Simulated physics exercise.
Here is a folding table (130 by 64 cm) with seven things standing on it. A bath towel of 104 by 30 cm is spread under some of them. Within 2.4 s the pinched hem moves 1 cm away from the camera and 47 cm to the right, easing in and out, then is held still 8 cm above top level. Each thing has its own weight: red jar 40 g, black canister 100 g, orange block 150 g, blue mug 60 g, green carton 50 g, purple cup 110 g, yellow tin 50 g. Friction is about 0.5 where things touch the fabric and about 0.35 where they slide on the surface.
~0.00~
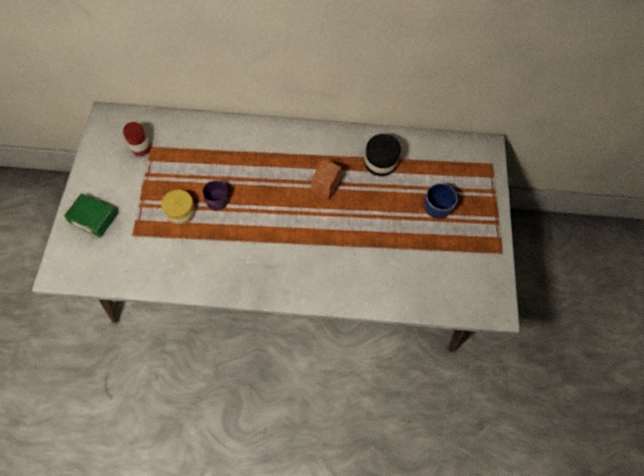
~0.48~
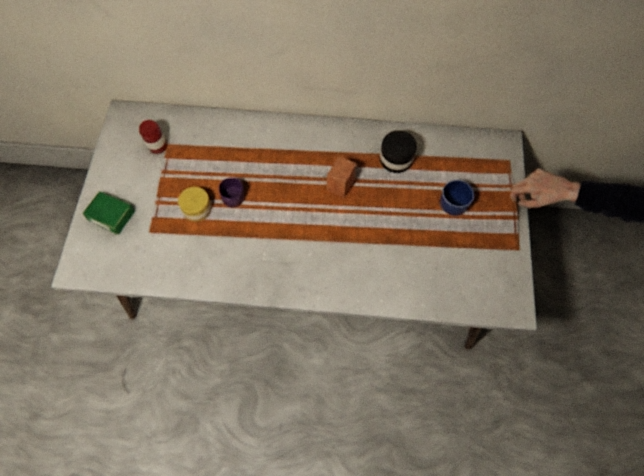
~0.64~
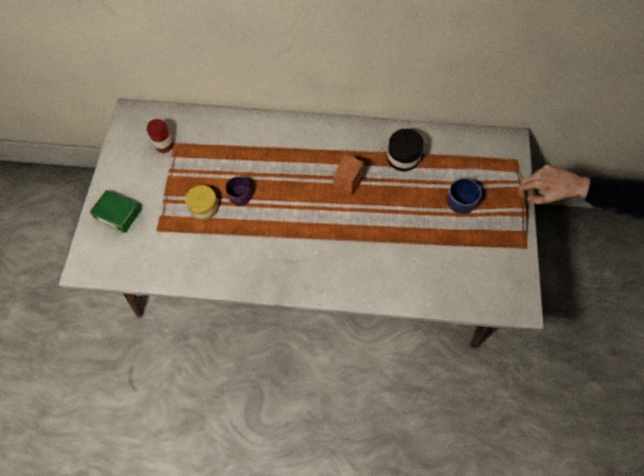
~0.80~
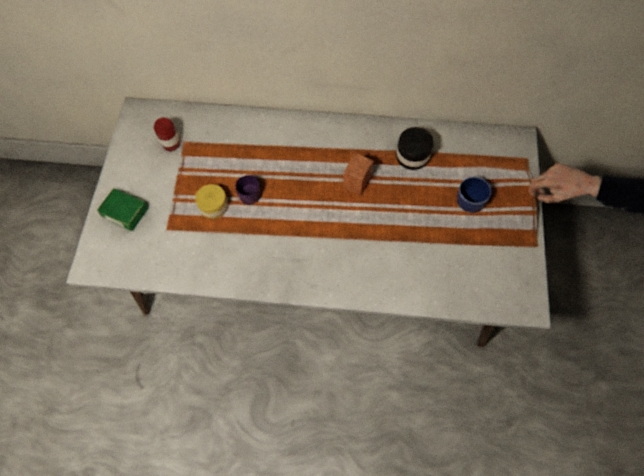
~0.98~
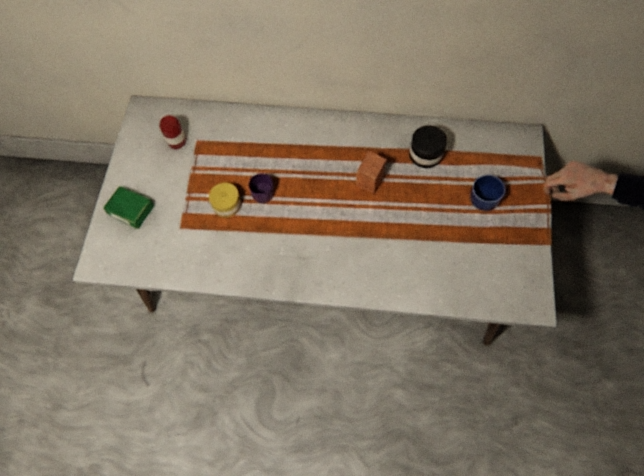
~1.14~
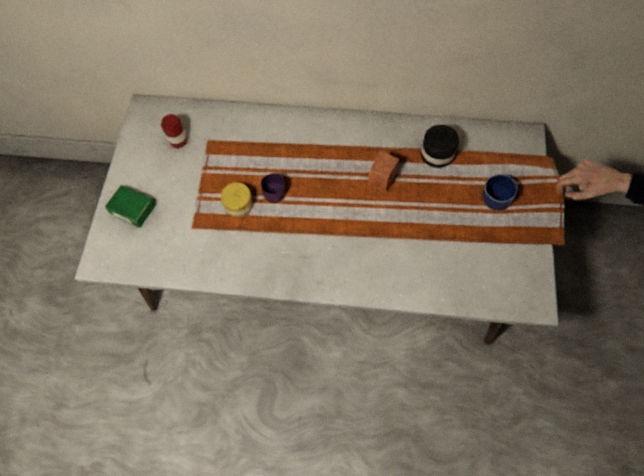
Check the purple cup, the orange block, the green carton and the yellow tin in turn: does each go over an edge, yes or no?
Checked: Purple cup - yes; orange block - yes; green carton - no; yellow tin - yes.
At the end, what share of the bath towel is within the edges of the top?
Some 0 in a hundred.
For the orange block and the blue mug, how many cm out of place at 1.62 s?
About: Orange block 20 cm, blue mug 20 cm.
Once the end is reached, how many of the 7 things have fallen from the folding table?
In total, 5 of the things.
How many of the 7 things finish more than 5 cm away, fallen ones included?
Count recorded: 5.
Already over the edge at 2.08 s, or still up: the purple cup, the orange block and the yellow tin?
Purple cup not yet down, orange block still up, yellow tin not yet down.
By 1.6 s, 85 % of the bath towel is still over the top; yellow tin 19 cm off its start, purple cup 19 cm off its start, orange block 19 cm off its start.
By 2.1 s, 70 % of the bath towel is still over the top; yellow tin 33 cm off its start, purple cup 33 cm off its start, orange block 33 cm off its start.
By 2.6 s, 60 % of the bath towel is still over the top; orange block 48 cm off its start at (538, 179), purple cup 48 cm off its start at (421, 193), yellow tin 48 cm off its start at (384, 203).
By 3.0 s, 50 % of the bath towel is still over the top; orange block over the edge, purple cup 58 cm off its start, yellow tin 58 cm off its start.
By 4.6 s, 0 % of the bath towel is still over the top; yellow tin over the edge, purple cup over the edge, orange block over the edge, green carton 0 cm off its start at (128, 203).
